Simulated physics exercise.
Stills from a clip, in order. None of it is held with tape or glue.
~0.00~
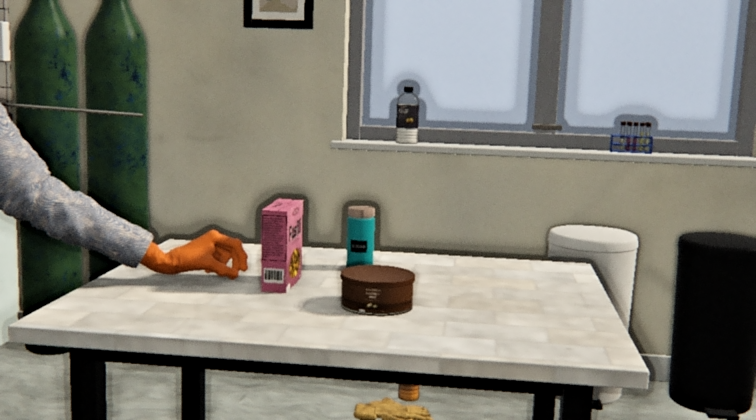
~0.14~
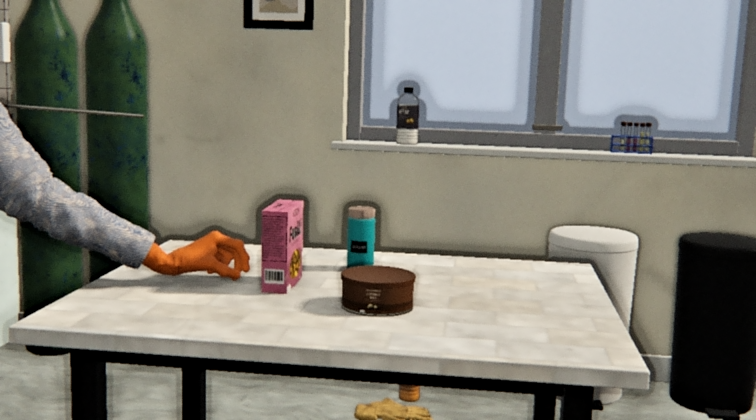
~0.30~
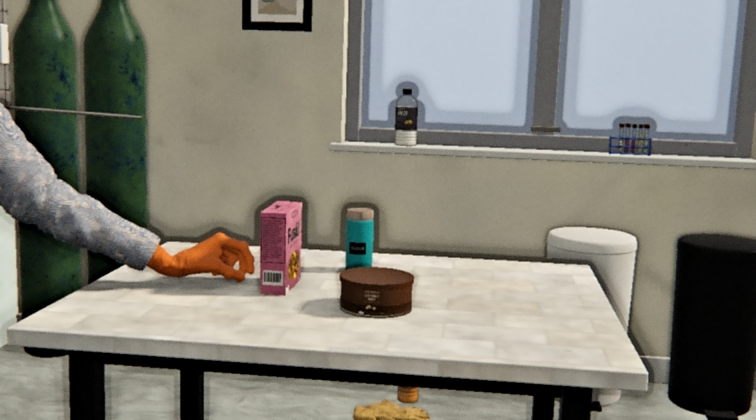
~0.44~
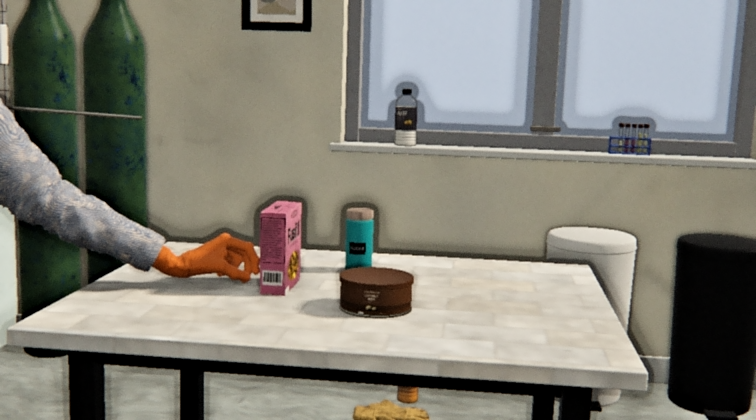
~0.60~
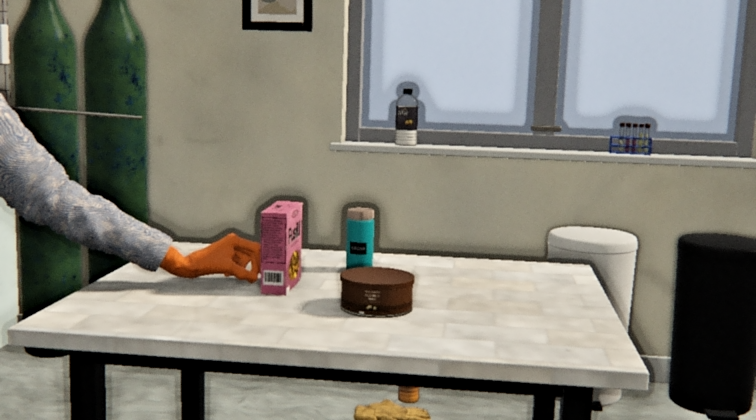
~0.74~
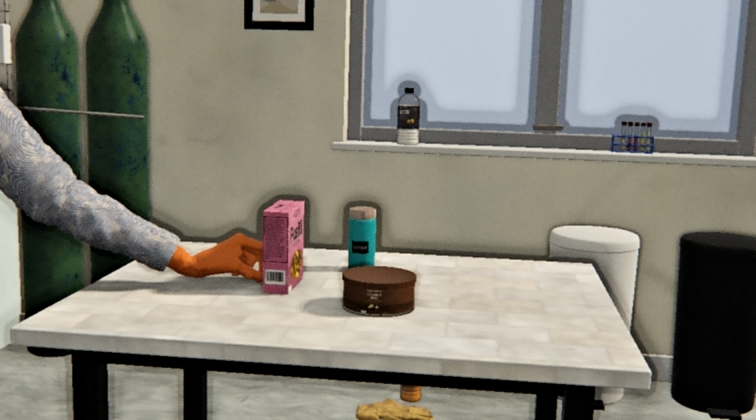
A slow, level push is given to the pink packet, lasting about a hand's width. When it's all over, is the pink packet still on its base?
Yes, I'd say it holds its balance on that push.
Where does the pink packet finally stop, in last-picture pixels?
The object ends up somewhere near (355, 249).
After 1.14 s, pink packet slid a little near (300, 247).
After 1.74 s, pink packet slid a little near (324, 248).
After 2.24 s, pink packet slid about its own width near (344, 249).
At rest (3.0 s), moved from the start, pink packet. Seen from the same camera at the end, pink packet near (355, 249).
